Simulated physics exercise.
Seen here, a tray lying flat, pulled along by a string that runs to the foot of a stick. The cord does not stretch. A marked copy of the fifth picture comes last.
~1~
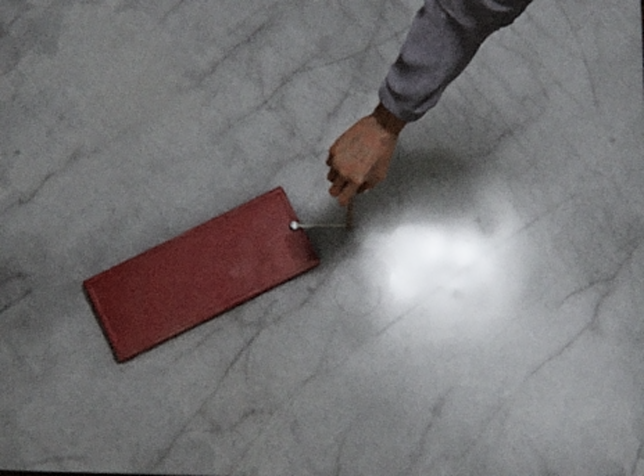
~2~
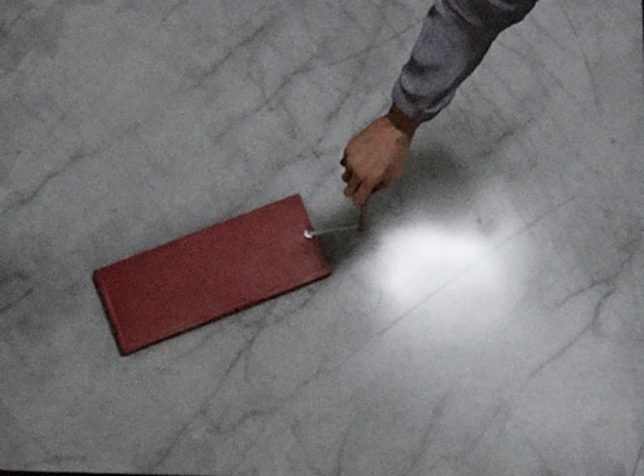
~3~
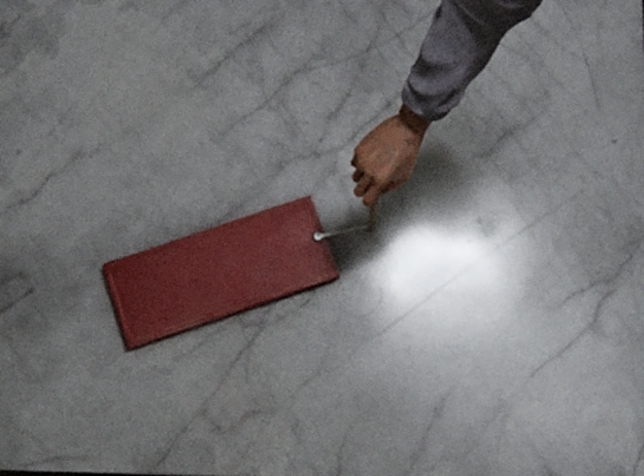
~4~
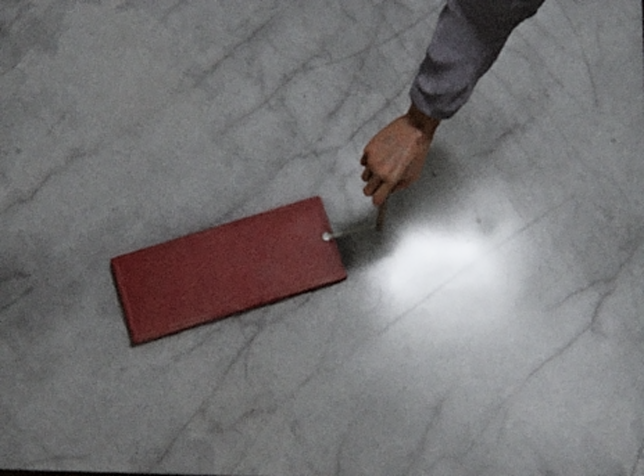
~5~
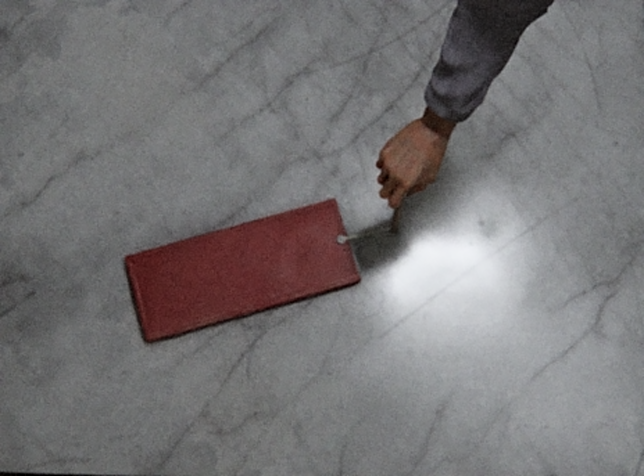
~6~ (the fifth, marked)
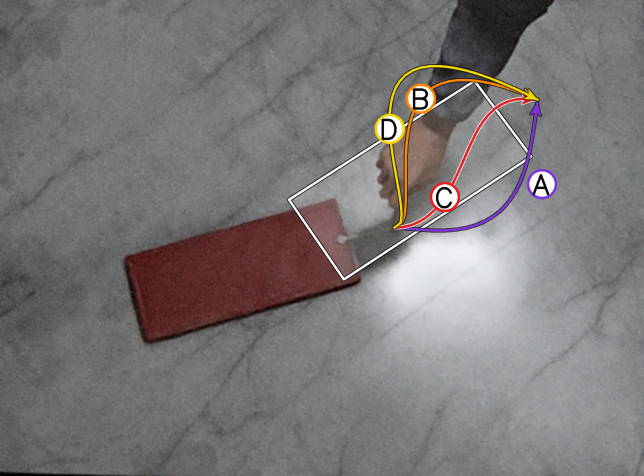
A red tray slides slowly right across a gray surface as a hand pulls its string.
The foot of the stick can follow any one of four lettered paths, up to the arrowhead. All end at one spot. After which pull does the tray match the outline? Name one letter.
Only C brings it into the box.
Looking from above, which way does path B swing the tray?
On that path, anticlockwise.
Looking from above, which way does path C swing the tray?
It turns anticlockwise.
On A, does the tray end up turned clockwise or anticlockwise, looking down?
On that path, anticlockwise.
On the copy, A from (394, 228) via (505, 206) to (537, 103); B from (394, 228) via (416, 106) to (535, 99); C from (394, 228) via (464, 159) to (535, 99); D from (394, 228) via (400, 81) to (538, 100); the outline at (411, 178).
On C. First, foot of the stick (452, 185), middle of the tray (309, 246).
Then, foot of the stick (483, 123), middle of the tray (360, 210).
Finally, foot of the stick (537, 101), middle of the tray (409, 177); it lies in the outline.
By contrast, A leaves its middle at (425, 198); B leaves its middle at (397, 155); D leaves its middle at (394, 146).
